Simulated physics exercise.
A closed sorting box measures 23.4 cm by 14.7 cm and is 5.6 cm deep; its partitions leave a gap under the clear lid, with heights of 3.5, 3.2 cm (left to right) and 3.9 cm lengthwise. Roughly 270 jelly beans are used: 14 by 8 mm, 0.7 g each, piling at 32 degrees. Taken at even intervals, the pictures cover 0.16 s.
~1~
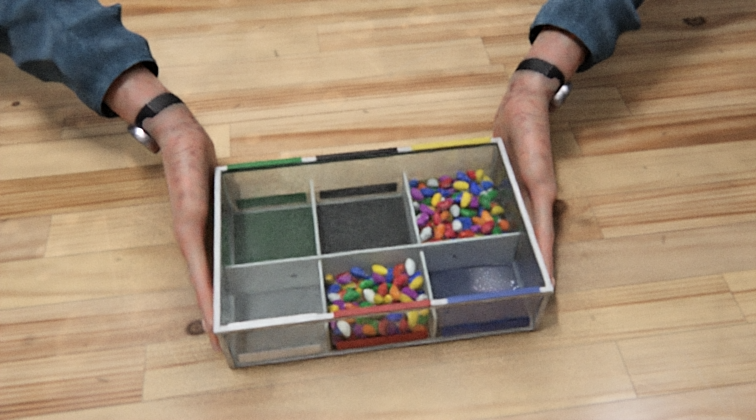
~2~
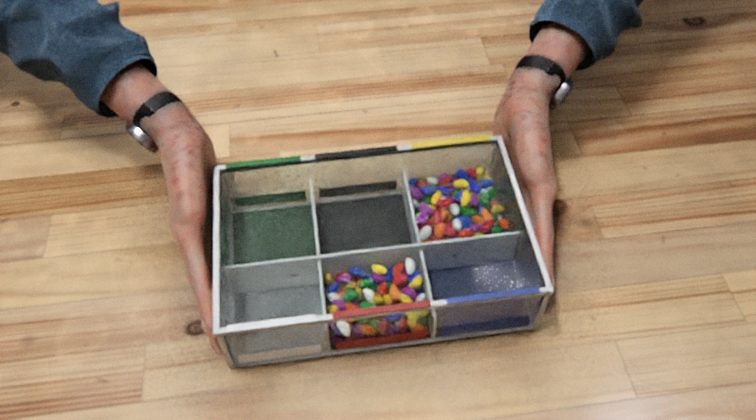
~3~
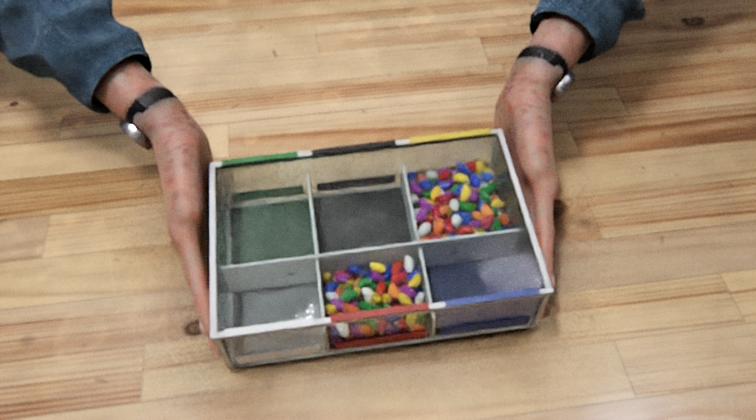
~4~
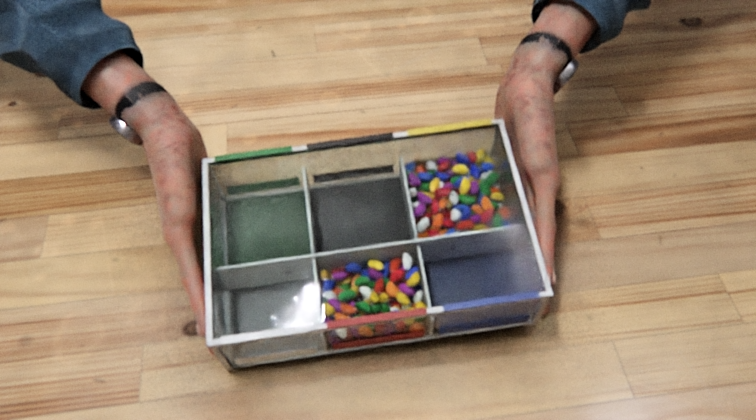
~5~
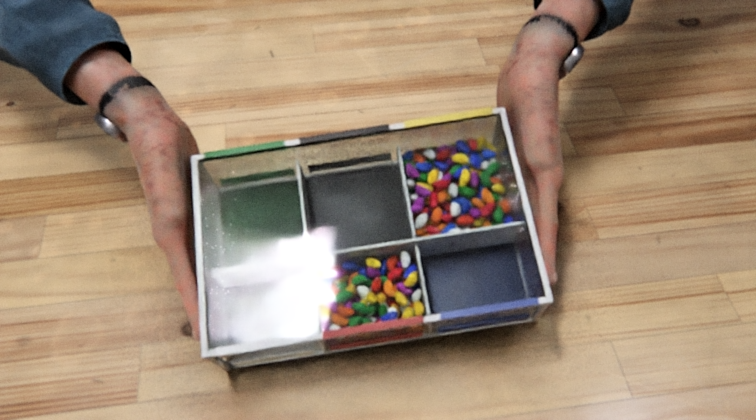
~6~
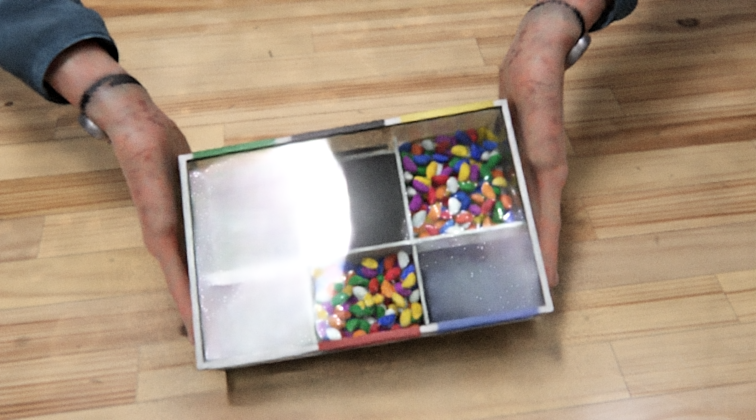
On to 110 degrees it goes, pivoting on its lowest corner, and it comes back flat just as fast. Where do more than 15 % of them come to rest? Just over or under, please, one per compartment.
Red: Over, blue: Under, green: Under, yellow: Over, white: Under, black: Under.
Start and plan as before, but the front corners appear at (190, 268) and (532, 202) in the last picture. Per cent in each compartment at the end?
Final shares: Red 15%, blue 0%, green 15%, yellow 50%, white 0%, black 20%.
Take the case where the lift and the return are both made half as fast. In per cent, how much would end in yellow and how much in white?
Expect yellow at 35 percent and white at 5 percent.
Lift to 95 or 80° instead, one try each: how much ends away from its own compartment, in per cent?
30 % and 25 %.
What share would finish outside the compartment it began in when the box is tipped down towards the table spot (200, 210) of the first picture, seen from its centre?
Roughly 55 per cent.
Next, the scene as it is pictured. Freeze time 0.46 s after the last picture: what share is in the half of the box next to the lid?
I'd put it at some 70 percent.
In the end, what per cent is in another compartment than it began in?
That comes to close to 30 percent.
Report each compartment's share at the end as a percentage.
Final shares in percent: Red 45, blue 10, green 0, yellow 35, white 10, black 5.
Then, 0.46 s after the last picture, tilt 109 degrees; red 40 %, blue 5 %, yellow 50 %, black 5 %.
Then, 0.76 s after the last picture, tilt 47 degrees; red 45 %, blue 10 %, yellow 40 %, white 5 %, black 5 %.
Then, 1.17 s after the last picture, tilt 0 degrees; red 45 %, blue 10 %, yellow 35 %, white 10 %, black 5 %.
In the end, red 45 %, blue 10 %, green 0 %, yellow 35 %, white 10 %, black 5 %.
